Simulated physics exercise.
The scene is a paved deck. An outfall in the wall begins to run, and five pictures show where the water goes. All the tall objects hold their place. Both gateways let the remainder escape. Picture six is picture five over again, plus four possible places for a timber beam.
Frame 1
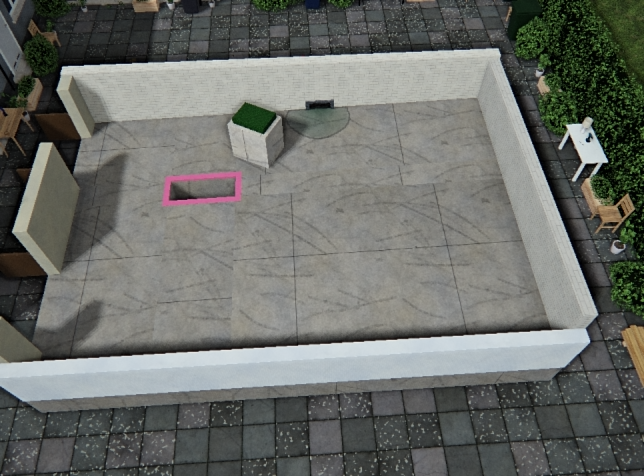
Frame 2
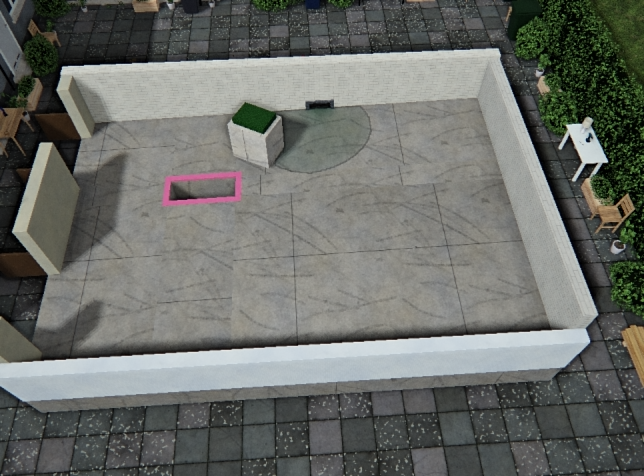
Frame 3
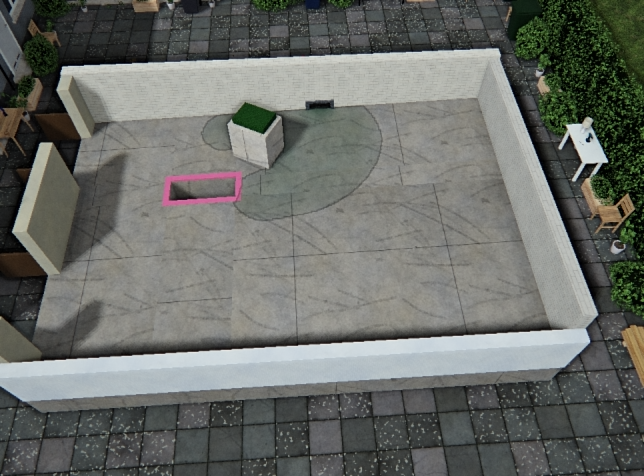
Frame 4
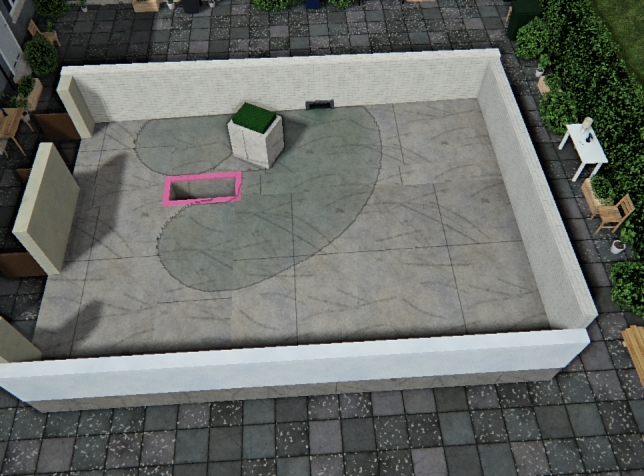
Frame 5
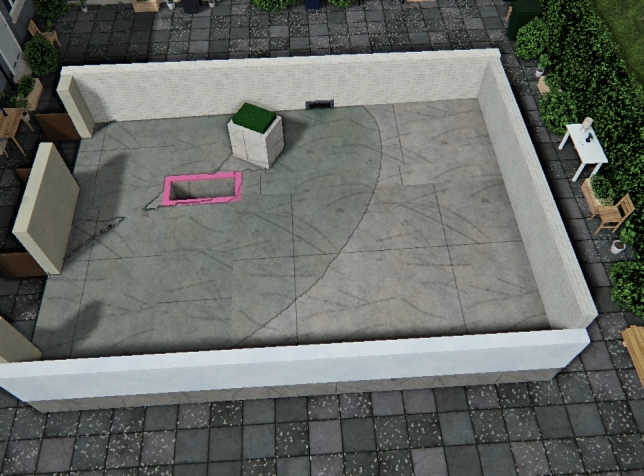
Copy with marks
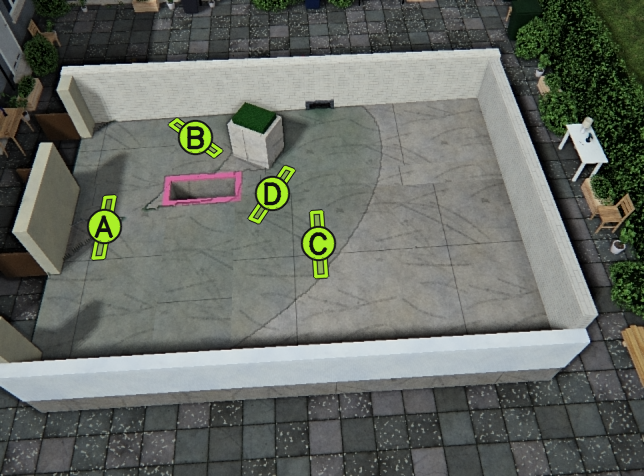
A dark wet patch spreads from the back wall across the paved deck, surrounding the pink-edged pit.
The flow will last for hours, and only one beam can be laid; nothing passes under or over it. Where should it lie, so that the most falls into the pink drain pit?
B.
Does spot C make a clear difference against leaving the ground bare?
No.
On the marked copy, A from (98, 257) to (109, 197); B from (173, 122) to (217, 153); C from (321, 276) to (316, 212); D from (254, 220) to (289, 168).
With A, about 10 % of the stream goes into the pink drain pit, about 90 % out by the gates.
With B, about 18 % of the stream goes into the pink drain pit, about 81 % out by the gates.
With C, about 10 % of the stream goes into the pink drain pit, about 90 % out by the gates.
With D, about 11 % of the stream goes into the pink drain pit, about 89 % out by the gates.
